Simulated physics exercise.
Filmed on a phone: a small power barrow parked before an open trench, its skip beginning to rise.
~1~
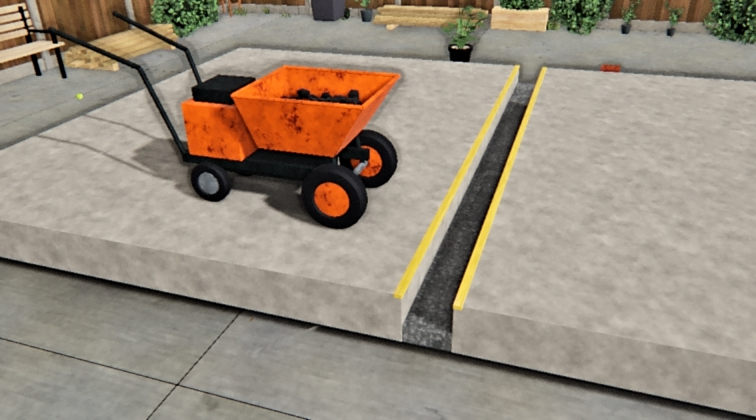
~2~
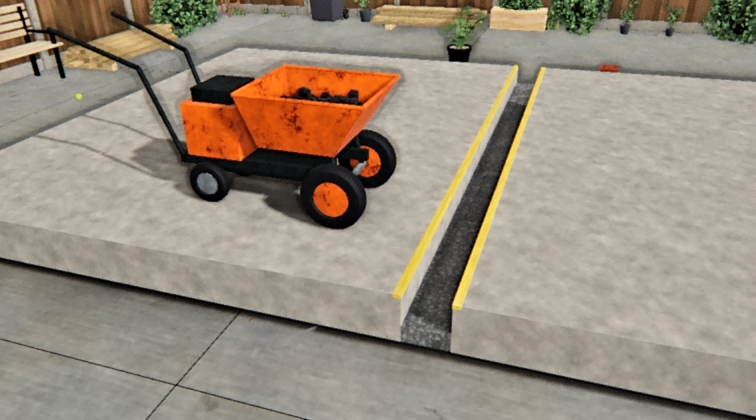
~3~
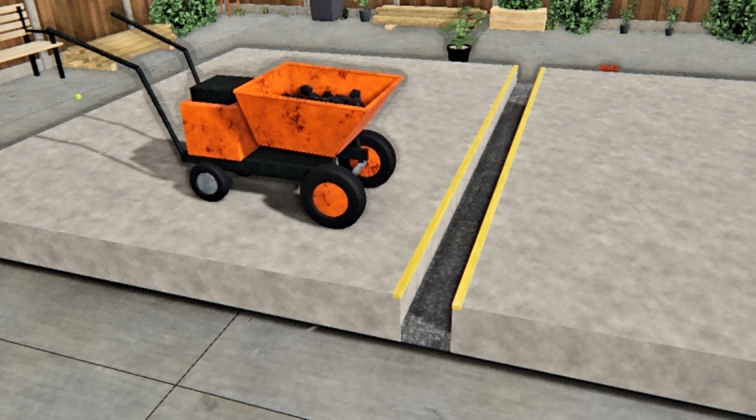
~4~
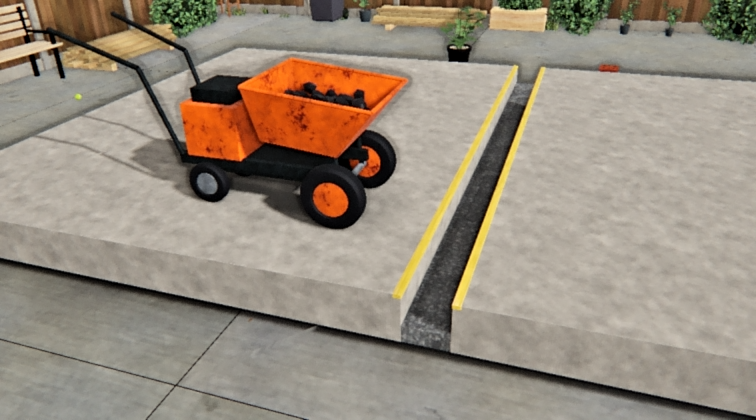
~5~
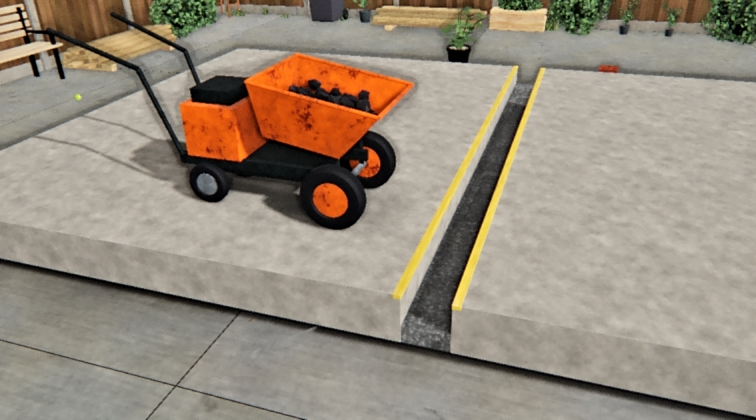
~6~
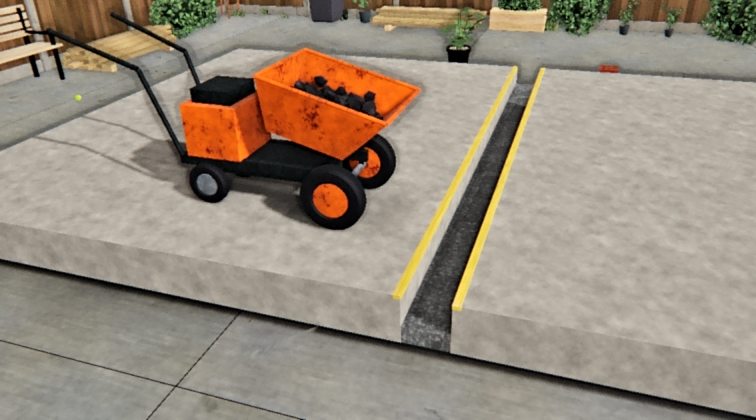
At the start, an orange power barrow holding dark lumps stands on a raised concrete slab, its skip level, left of a narrow trench edged with yellow strips. The skip then slowly tilts toward the right, its back rising from the chassis, until it is clearly tipped while the wheels stay still.
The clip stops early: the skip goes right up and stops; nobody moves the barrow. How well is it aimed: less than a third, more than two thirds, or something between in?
The trench ends with more than two thirds of it.
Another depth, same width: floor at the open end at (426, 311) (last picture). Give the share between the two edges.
Some 50 per cent.
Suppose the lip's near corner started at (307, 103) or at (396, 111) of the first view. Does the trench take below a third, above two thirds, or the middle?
One: Less than a third. Two: Under a third.
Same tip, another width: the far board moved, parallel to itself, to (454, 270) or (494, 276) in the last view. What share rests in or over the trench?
First some 60, then 100 per cent.
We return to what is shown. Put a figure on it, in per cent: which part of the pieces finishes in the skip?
Roughly 15 in a hundred.
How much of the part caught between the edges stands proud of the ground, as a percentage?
About 15 per cent.
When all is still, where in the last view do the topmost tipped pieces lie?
Near (483, 219).
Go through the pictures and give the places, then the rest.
The first picture shows lip of the skip near (362, 108), level; top of the load near (323, 104), lumps of coal; first edge of the trench near (415, 262); far edge near (470, 271), the trench under half as wide as the skip, and about half as deep as wide.
The second picture shows lip of the skip near (362, 109), level; top of the load near (323, 104).
The third picture shows lip of the skip near (366, 110), tipped barely; top of the load near (307, 107).
The fourth picture shows lip of the skip near (371, 114), tipped a little; top of the load near (311, 105).
The fifth picture shows lip of the skip near (378, 118), tipped a little; top of the load near (304, 106).
The sixth picture shows lip of the skip near (386, 125), tipped clearly; top of the load near (298, 98); first edge of the trench near (413, 263); far edge near (469, 272).
Shortly afterwards, skip tipped steeply; the whole lot in the skip.
Next, skip tipped right over; the bulk in the skip; a little in or heaped over the trench.
Some moments later, skip tipped right over; near a quarter in the skip; the bulk in or heaped over the trench; only a few beyond it.
In the end, skip tipped right over; a little in the skip; the bulk in or heaped over the trench; only a few beyond it.
